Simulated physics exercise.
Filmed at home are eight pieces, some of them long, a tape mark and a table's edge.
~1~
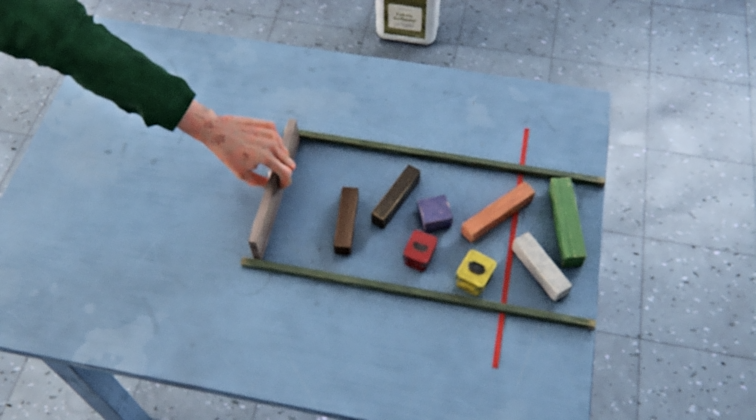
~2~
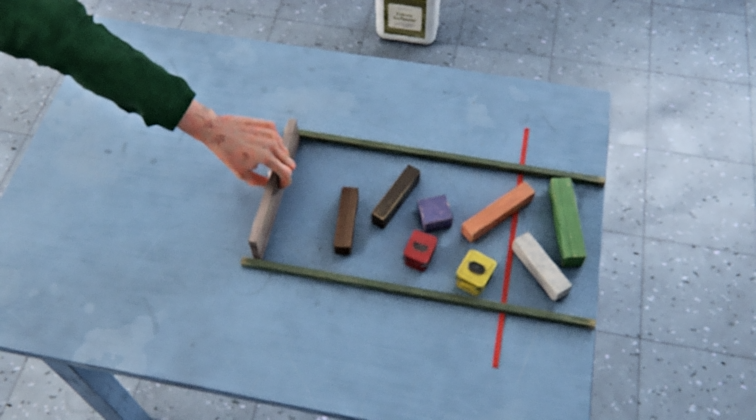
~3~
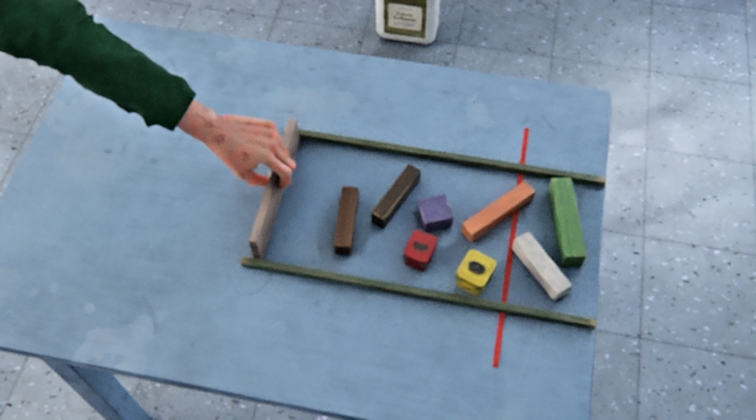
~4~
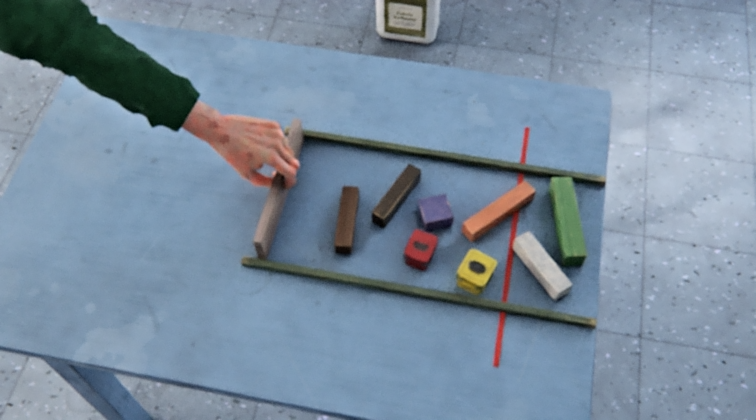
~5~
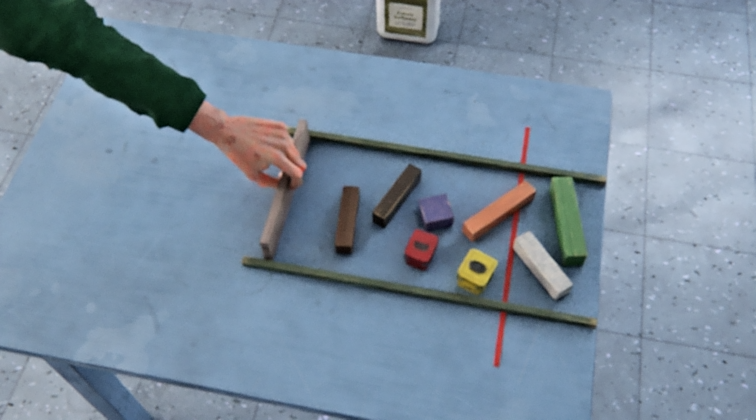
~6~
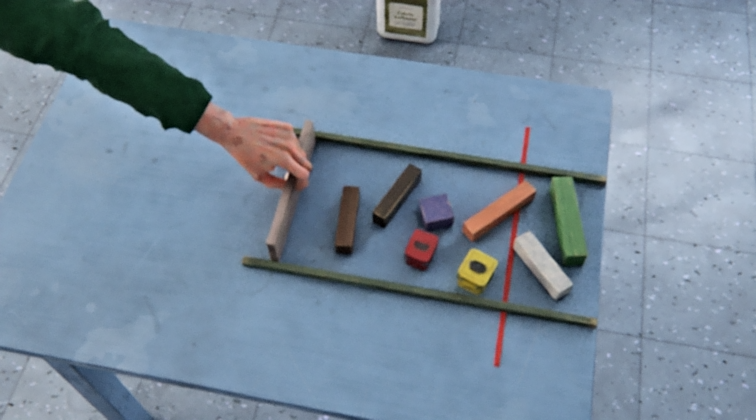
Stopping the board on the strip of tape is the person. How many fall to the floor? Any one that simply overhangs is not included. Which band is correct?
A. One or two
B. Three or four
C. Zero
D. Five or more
Answer: A.
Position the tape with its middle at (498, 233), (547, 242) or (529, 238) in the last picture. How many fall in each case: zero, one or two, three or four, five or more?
So, tape by tape, it's none at all, then three or four, then 1 or 2.
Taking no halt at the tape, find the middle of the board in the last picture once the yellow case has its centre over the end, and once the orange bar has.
First one: Around (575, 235). Other one: Around (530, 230).
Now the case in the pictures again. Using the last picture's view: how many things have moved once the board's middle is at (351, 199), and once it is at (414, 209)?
At the first place 1, at the second 5.
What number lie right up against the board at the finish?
I count 1 of them.
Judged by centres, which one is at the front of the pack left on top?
The white bar is it.
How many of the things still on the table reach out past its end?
The count is 1.
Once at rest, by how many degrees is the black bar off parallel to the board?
I'd estimate about 0 degrees.
Soon after, none off yet; green bar at rest near (568, 220); white bar at rest near (542, 265); orange bar at rest near (499, 211).
After that, none off yet; green bar at rest near (568, 220); white bar moving near (549, 269); orange bar displaced a little near (522, 219).
In the end, the number that fall off is one or two; gone, green bar.
